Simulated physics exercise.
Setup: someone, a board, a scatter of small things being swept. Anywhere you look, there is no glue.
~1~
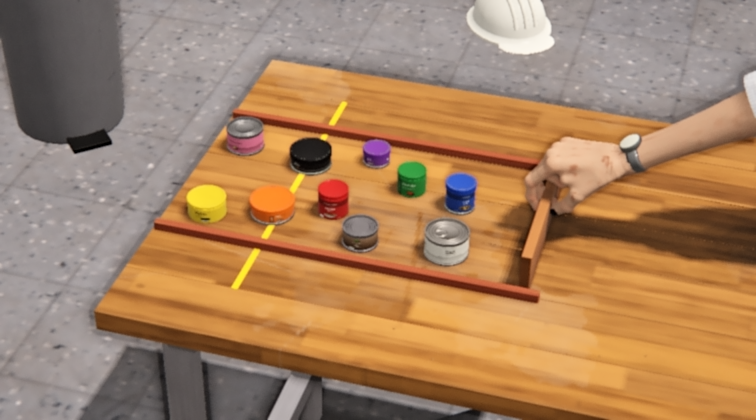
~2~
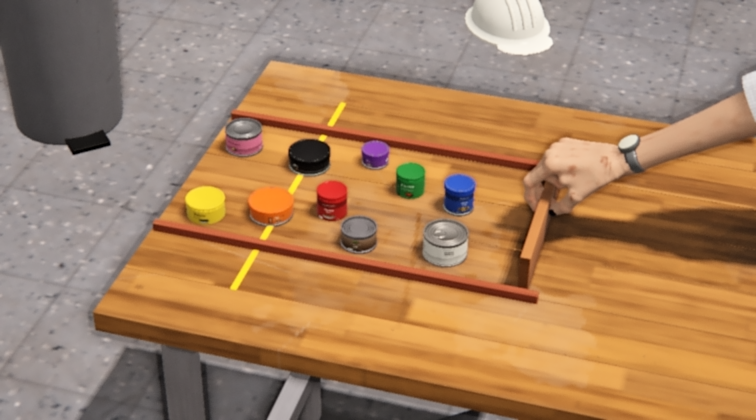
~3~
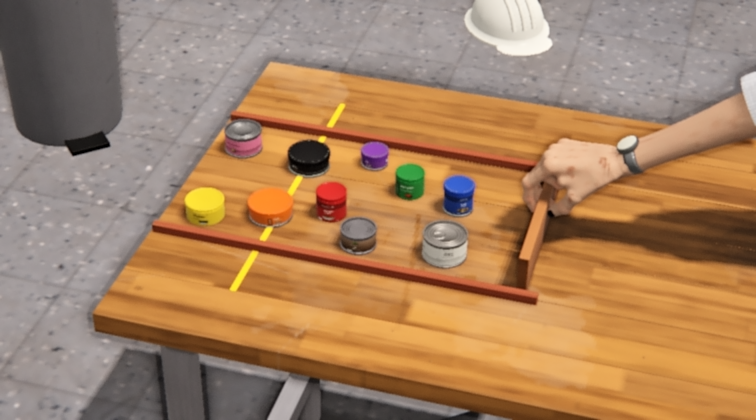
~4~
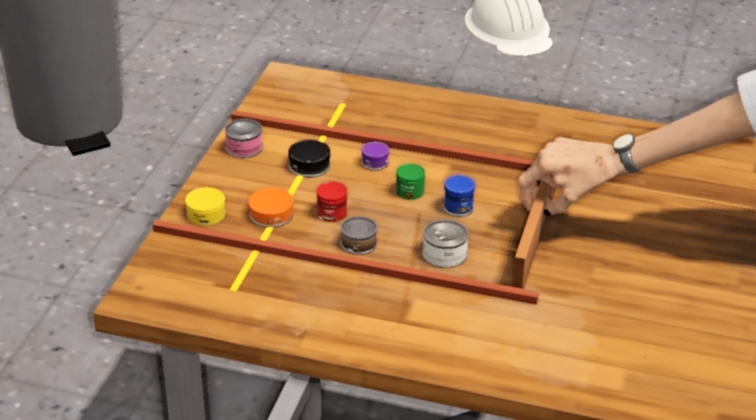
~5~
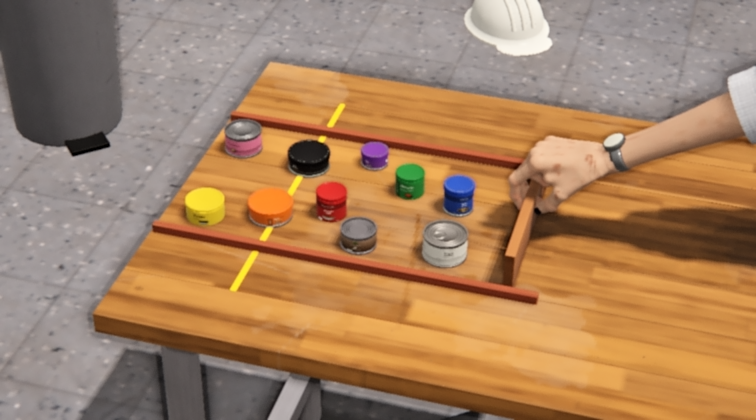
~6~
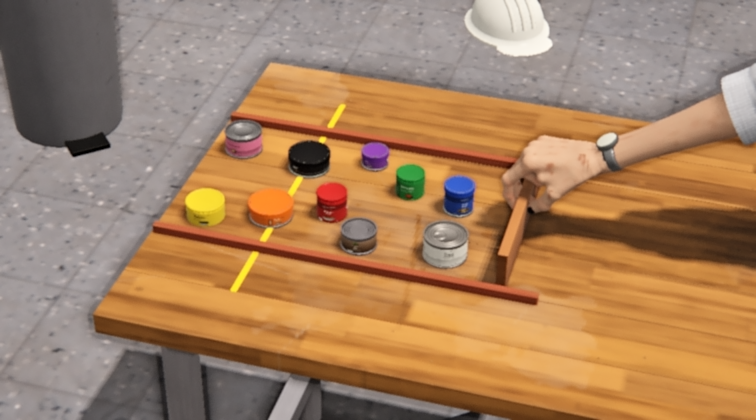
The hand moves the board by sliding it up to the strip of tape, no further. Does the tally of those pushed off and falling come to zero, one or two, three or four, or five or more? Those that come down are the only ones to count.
Well, what drops off the end works out to none of them.
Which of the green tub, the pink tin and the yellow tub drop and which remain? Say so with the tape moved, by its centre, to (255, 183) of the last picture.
Going in order, the green tub keeps its spot, then the pink tin goes off the edge, then the yellow tub goes off the edge.
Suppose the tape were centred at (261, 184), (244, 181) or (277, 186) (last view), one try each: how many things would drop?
The three tries give 2, 2 and 0.
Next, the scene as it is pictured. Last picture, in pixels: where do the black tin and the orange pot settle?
The black tin ends at (261, 151) and the orange pot at (230, 191).
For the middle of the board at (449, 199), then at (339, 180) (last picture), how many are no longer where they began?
In order, the tallies are 2 and 8.
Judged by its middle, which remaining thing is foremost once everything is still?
I'd go with the pink tin.
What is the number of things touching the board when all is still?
I count 5 of them.
Early on, none off yet; pink tin at rest near (244, 140); yellow tub at rest near (205, 208); orange pot at rest near (271, 208).
Finally, the number that fall off is zero.
